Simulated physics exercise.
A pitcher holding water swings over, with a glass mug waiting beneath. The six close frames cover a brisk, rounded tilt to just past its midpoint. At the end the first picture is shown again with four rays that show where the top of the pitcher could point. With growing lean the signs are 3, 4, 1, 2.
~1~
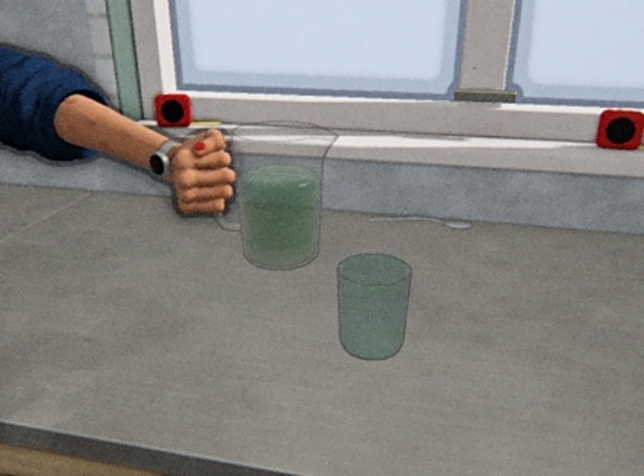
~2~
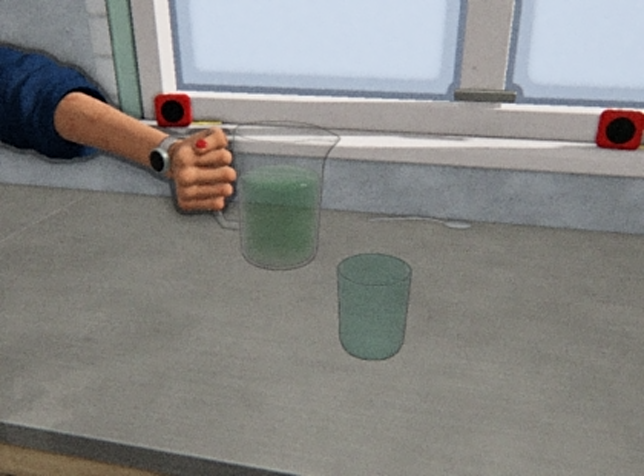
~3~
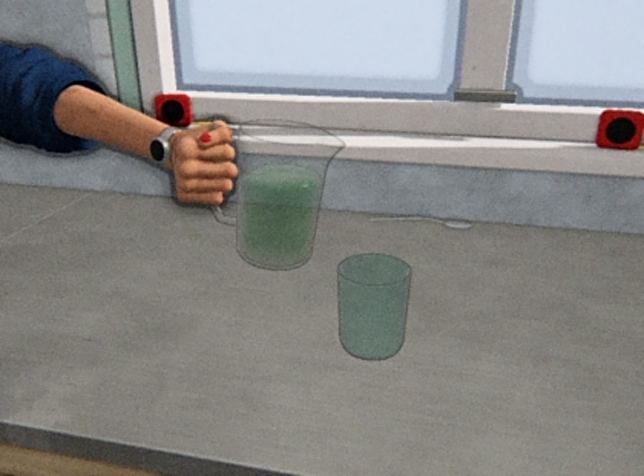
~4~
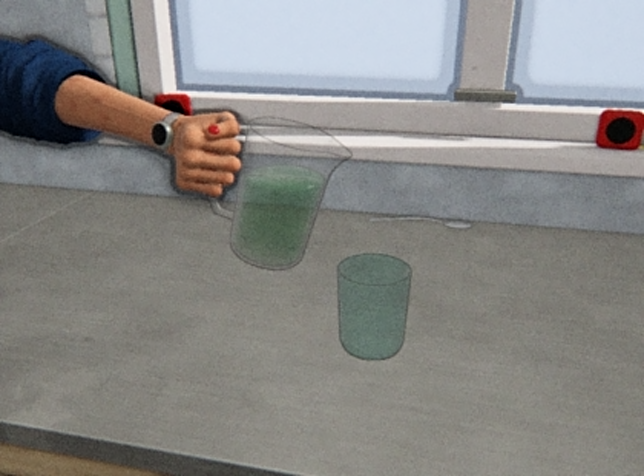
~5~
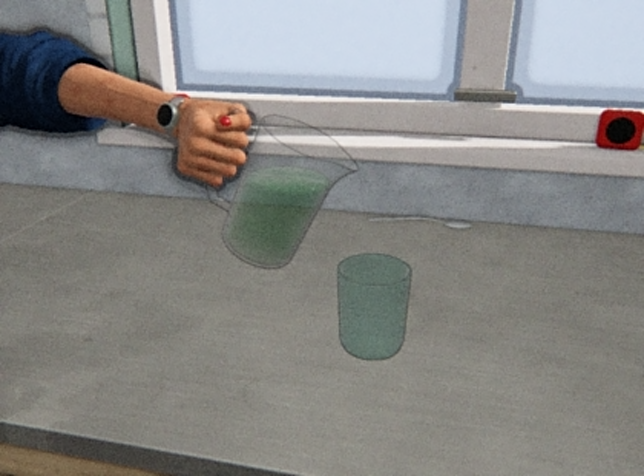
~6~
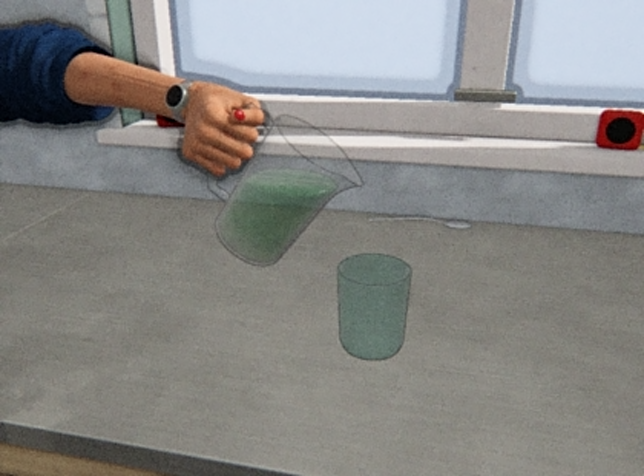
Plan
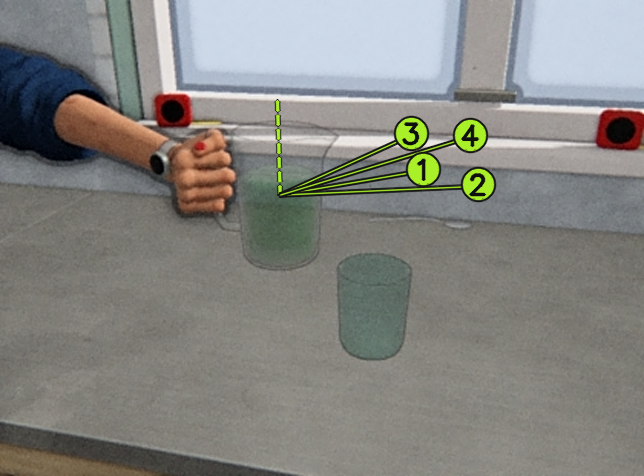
We see a hand gripping a clear pitcher of greenish liquid above a gray counter, at first holding it upright, then gradually tilting it rightward toward a greenish glass, with the liquid remaining inside the pitcher.
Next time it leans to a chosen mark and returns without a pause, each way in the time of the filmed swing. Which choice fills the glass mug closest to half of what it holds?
Mark 4.
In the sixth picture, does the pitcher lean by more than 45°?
No.
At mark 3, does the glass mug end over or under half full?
Under half.
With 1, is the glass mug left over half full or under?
Over.
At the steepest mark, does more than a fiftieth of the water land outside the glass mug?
Yes, it does.
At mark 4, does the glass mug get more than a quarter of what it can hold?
Yes.
On the marked copy, 1 at (407, 173); 2 at (462, 186); 3 at (396, 142); 4 at (454, 141).
With 1, the glass mug ends with about 72 % of what it can hold.
With 2, the glass mug ends with about 82 % of what it can hold; 9 % of the water is spilt.
With 3, the glass mug ends with about 31 % of what it can hold.
With 4, the glass mug ends with about 50 % of what it can hold.
